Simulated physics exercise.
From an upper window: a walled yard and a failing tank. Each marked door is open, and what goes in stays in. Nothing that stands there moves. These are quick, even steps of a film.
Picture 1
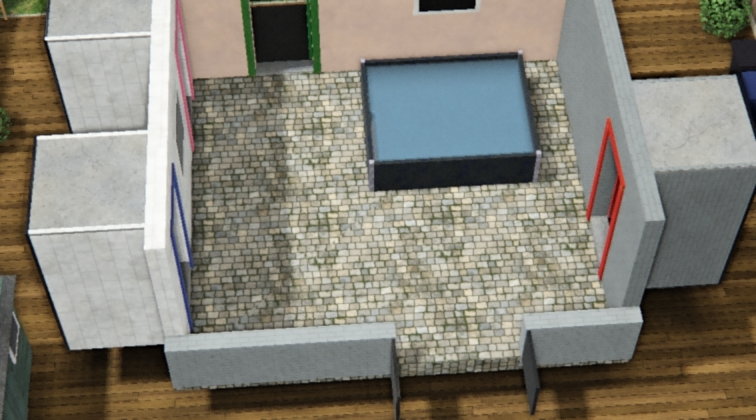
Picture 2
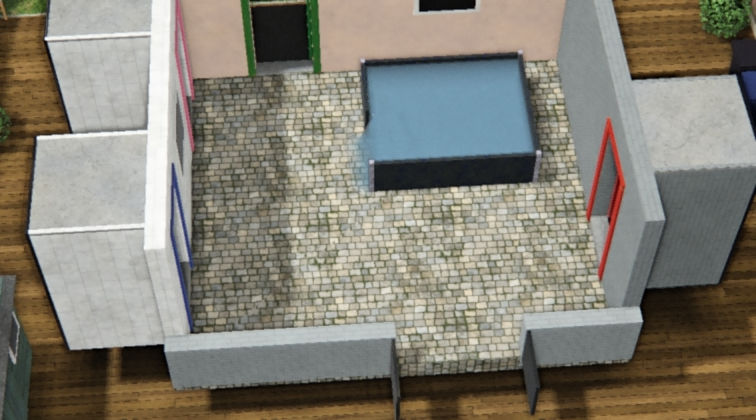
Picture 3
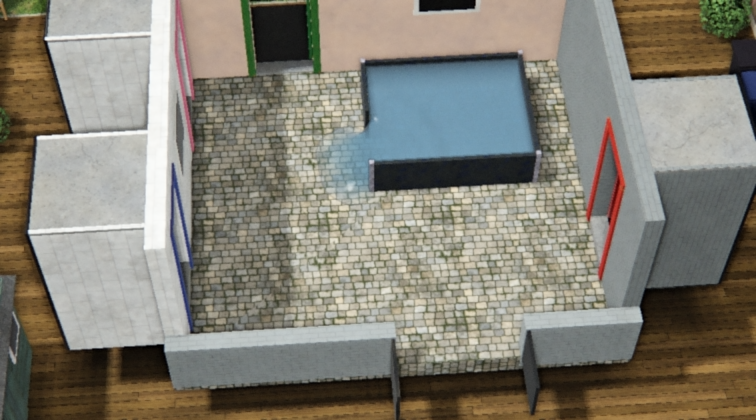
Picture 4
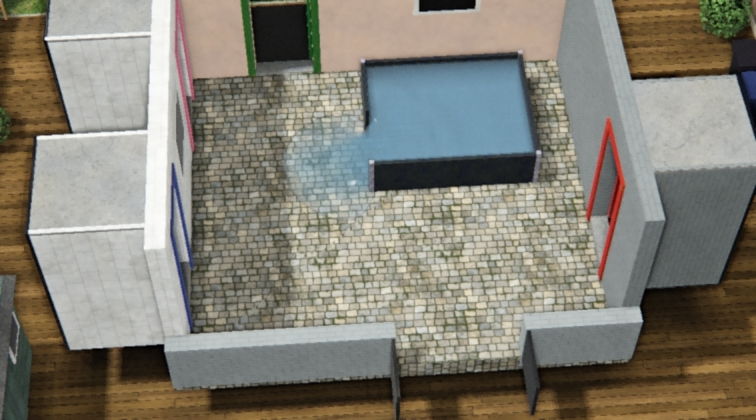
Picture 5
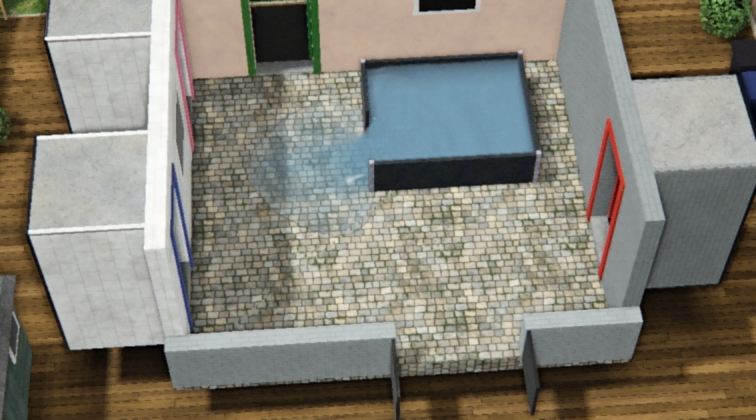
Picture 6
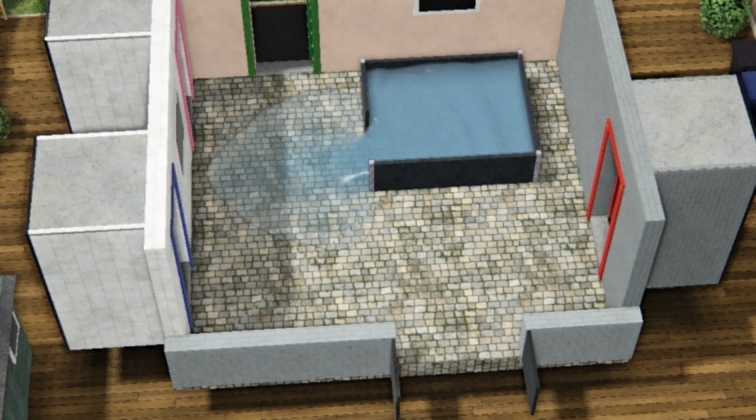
In a walled, stone-paved yard, a dark-sided tank of still blue water opened on its left side, and water poured out, fanning leftward across the paving in a widening, thinning sheet.
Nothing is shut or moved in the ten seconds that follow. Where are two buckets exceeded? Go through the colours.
The blue door holds within the limit; the green door floods; the red door holds within the limit; the pink door floods.
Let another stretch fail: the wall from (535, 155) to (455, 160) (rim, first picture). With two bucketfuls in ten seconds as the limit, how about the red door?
Then: Red door lets more in.
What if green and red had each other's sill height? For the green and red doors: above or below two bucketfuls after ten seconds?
The green one holds, the red one lets more in.
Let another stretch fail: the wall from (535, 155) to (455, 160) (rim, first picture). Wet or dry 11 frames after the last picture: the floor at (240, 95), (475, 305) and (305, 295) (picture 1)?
As listed: Dry, under water, clear.
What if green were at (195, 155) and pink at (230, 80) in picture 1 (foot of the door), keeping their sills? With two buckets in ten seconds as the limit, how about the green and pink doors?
My reading: Green takes more; pink floods.
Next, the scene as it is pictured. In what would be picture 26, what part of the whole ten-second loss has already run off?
Near 35 in a hundred.
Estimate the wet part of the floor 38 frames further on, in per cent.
Close to 95 %.
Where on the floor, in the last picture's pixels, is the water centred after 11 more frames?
Close to (367, 157).
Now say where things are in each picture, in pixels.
The first picture shows still water in the tank at (448, 110).
In the second picture, water pours out at (371, 156) and has run to (360, 137).
In the third picture, the front is at (328, 139), out from the gap at (371, 156).
In the fourth picture, the front is at (289, 154), out from the gap at (371, 157).
In the fifth picture, the front is at (253, 162), out from the gap at (371, 157).
In the sixth picture, water pours out at (371, 156) and has run to (217, 183).
A moment on, water covers 35 % of the floor; the blue door not reached, the green door wet at the sill, nothing in, the red door not reached, the pink door under two buckets in.
Next, water covers 45 % of the floor; the blue door wet at the sill, nothing in, the green door wet at the sill, nothing in, the red door not reached, the pink door over two buckets in.
Then, water covers 50 % of the floor; the blue door wet at the sill, nothing in, the green door under two buckets in, the red door not reached, the pink door over two buckets in.
Later, water covers 95 % of the floor; the blue door wet at the sill, nothing in, the green door over two buckets in, the red door wet at the sill, nothing in, the pink door far over two buckets in.
In the end, water covers 95 % of the floor; the blue door wet at the sill, nothing in, the green door over two buckets in, the red door wet at the sill, nothing in, the pink door far over two buckets in.
